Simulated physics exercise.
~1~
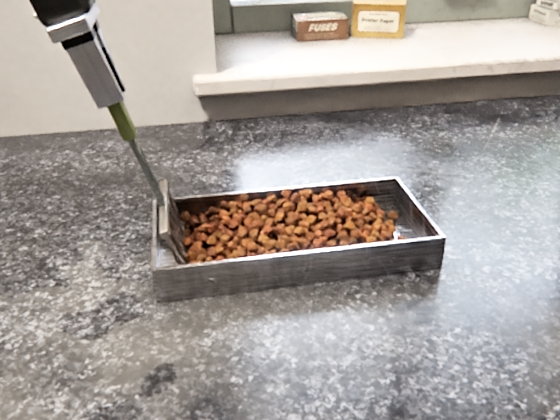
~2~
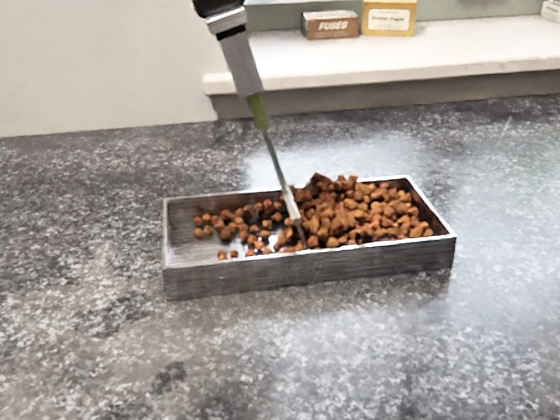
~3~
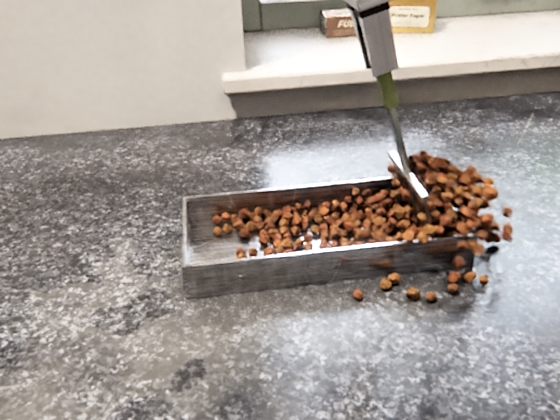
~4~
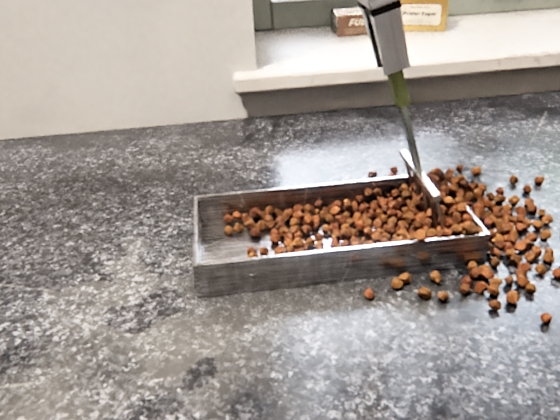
Robot arm pushing brown pellets rightward along a metal trough with a comb, heaping them until many spill onto the grey countertop.
